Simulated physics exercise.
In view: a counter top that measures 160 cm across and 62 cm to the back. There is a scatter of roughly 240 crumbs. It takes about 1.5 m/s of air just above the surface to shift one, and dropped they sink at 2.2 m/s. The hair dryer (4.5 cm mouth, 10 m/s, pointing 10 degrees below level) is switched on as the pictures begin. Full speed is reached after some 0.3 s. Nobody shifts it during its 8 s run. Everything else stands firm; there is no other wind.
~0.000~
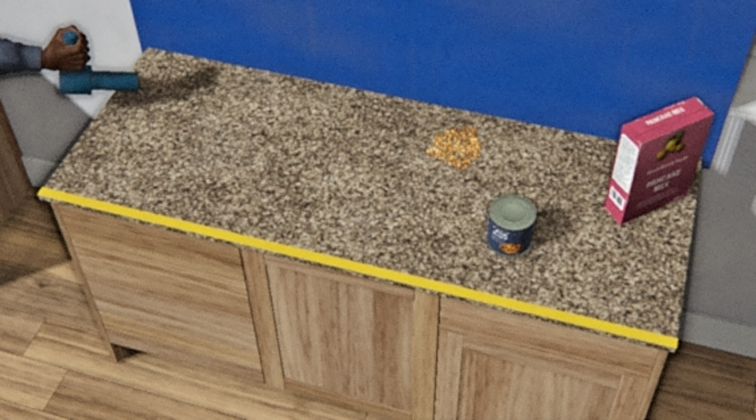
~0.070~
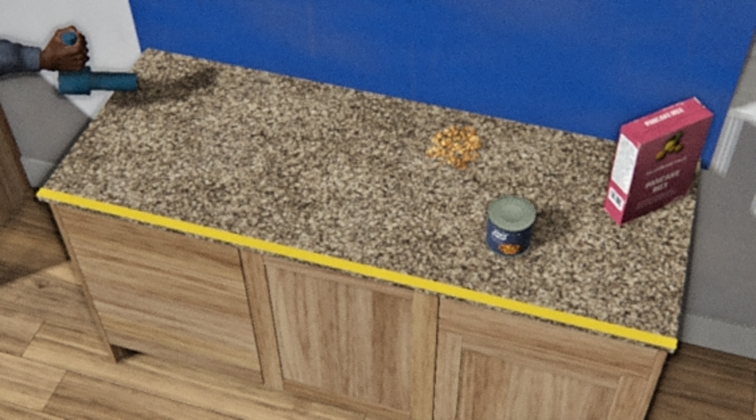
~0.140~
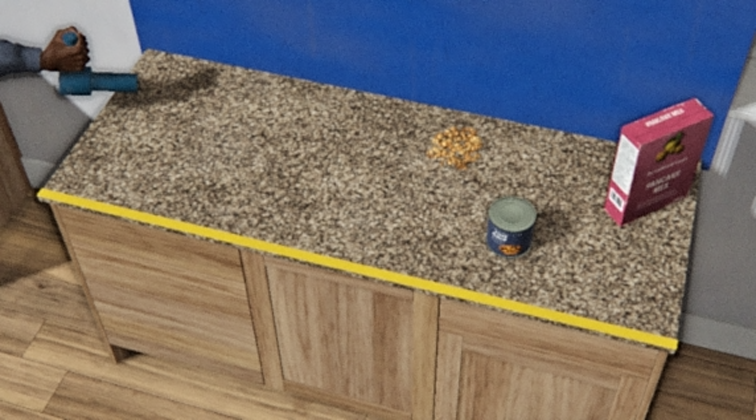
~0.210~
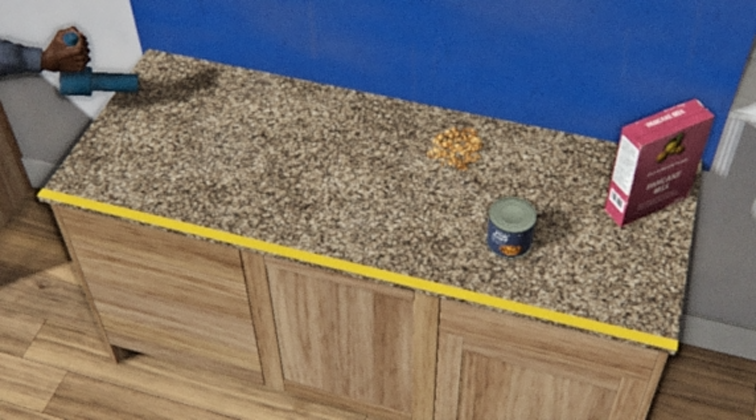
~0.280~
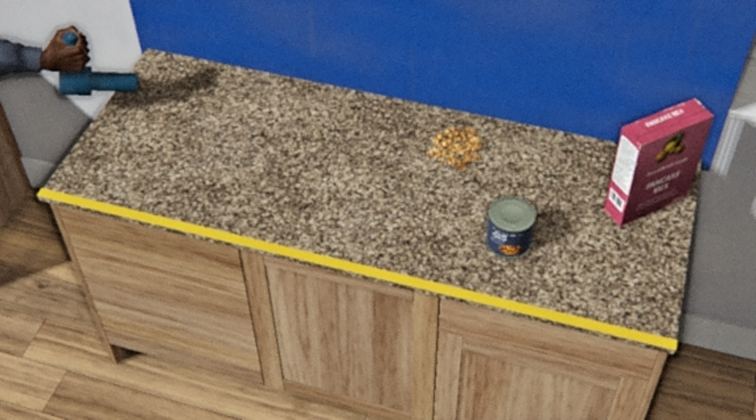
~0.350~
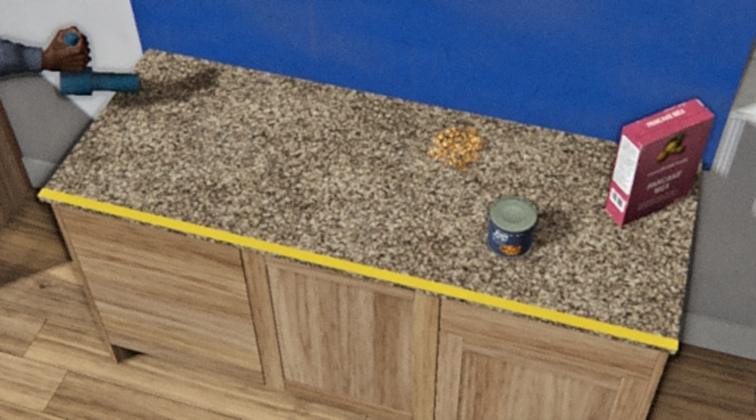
We see a hand at the left holding a blue hair dryer over a speckled counter with a yellow front edge, while a small pile of golden crumbs, a tin and a pink carton all stay still.
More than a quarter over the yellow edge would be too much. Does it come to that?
More than a quarter over the yellow edge: No.
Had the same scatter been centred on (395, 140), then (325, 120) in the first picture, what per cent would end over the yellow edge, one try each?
In turn about 0 %, 0 %.
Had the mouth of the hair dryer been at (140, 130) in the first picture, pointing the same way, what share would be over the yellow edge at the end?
Then about 0 %.
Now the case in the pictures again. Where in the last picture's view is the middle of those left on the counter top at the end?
At about (541, 173).
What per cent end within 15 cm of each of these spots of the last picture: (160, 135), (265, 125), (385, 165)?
In turn about 0 %, 0 %, 0 %.
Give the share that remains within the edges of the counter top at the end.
Near 80 %.
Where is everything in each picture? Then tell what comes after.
The middle of the crumbs is near (459, 148), none has stirred yet and the mouth of the hair dryer is at (138, 82), in the first picture.
The middle of the crumbs is near (458, 146), none has stirred yet and the yellow edge is centred on (333, 267), in the second picture.
The middle of the crumbs is near (458, 147), none has stirred yet, the top of a tin is at (512, 214) and the top of a carton is at (669, 121), in the third picture.
The middle of the crumbs is near (459, 147) and none has stirred yet, in the fourth picture.
The middle of the crumbs is near (458, 147) and none has stirred yet, in the fifth picture.
The middle of the crumbs is near (459, 147) and none has stirred yet, in the sixth picture.
After 1.6 s the count stands so, 0 % are over the yellow edge; the middle of those still in play is near (493, 159).
After 2.6 s the count stands so, 0 % are over the yellow edge; the middle of those still in play is near (508, 163).
After 4.4 s the count stands so, 0 % are over the yellow edge; the middle of those still in play is near (525, 167).
After 8.0 s, at the end, 0 % are over the yellow edge; the middle of those still in play is near (541, 173).
